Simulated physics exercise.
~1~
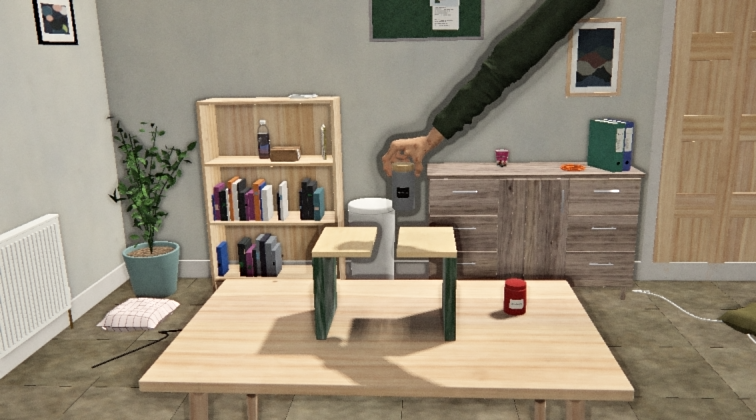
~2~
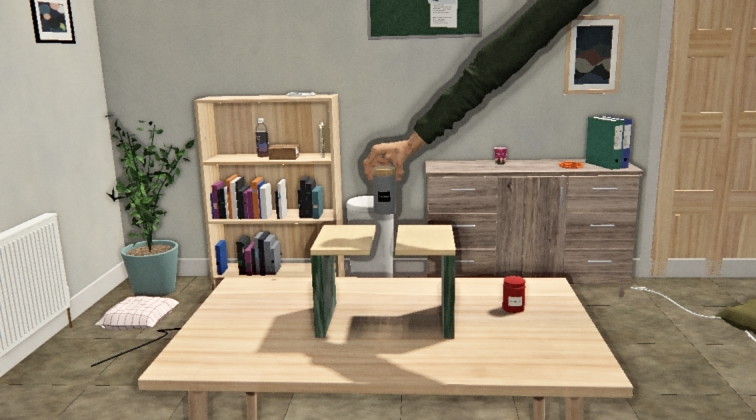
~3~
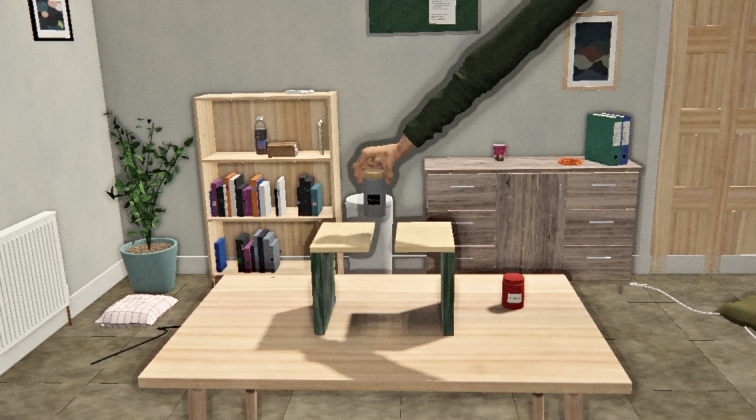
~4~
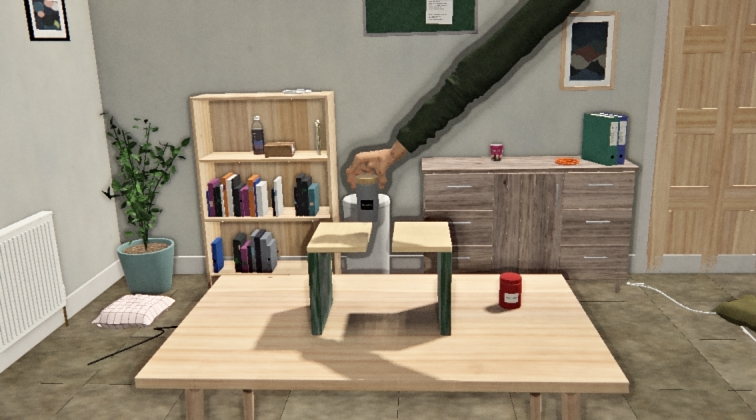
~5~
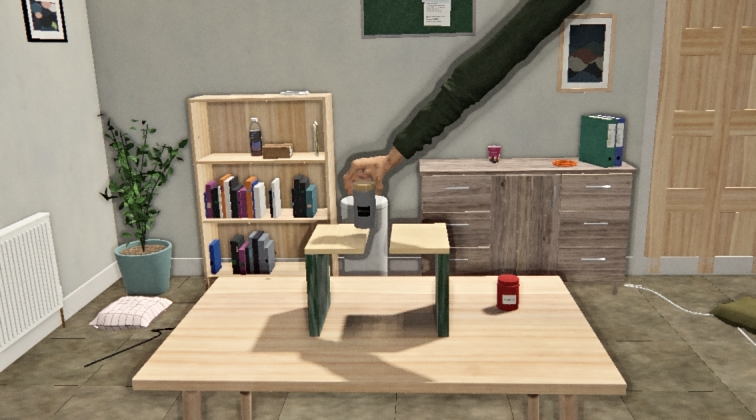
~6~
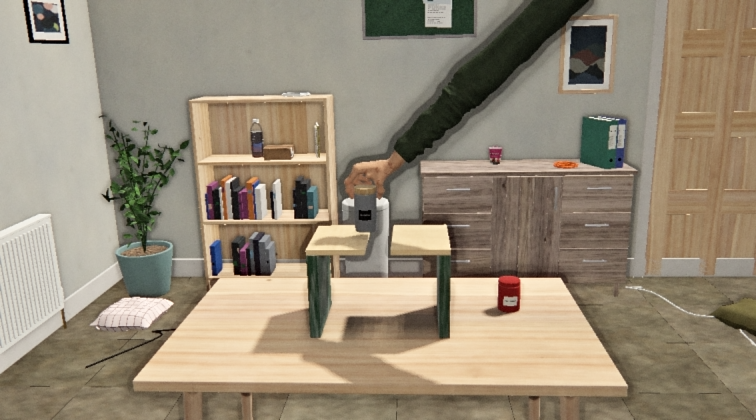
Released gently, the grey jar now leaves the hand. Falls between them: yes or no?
No.
Then, 0.20 s on from there, grey jar shifted a little near (366, 215).
Then, 0.60 s on from there, grey jar resting near (366, 215).
In the end, both unmoved. At the end, from the last picture's camera, grey jar near (366, 215). The jar is caught.
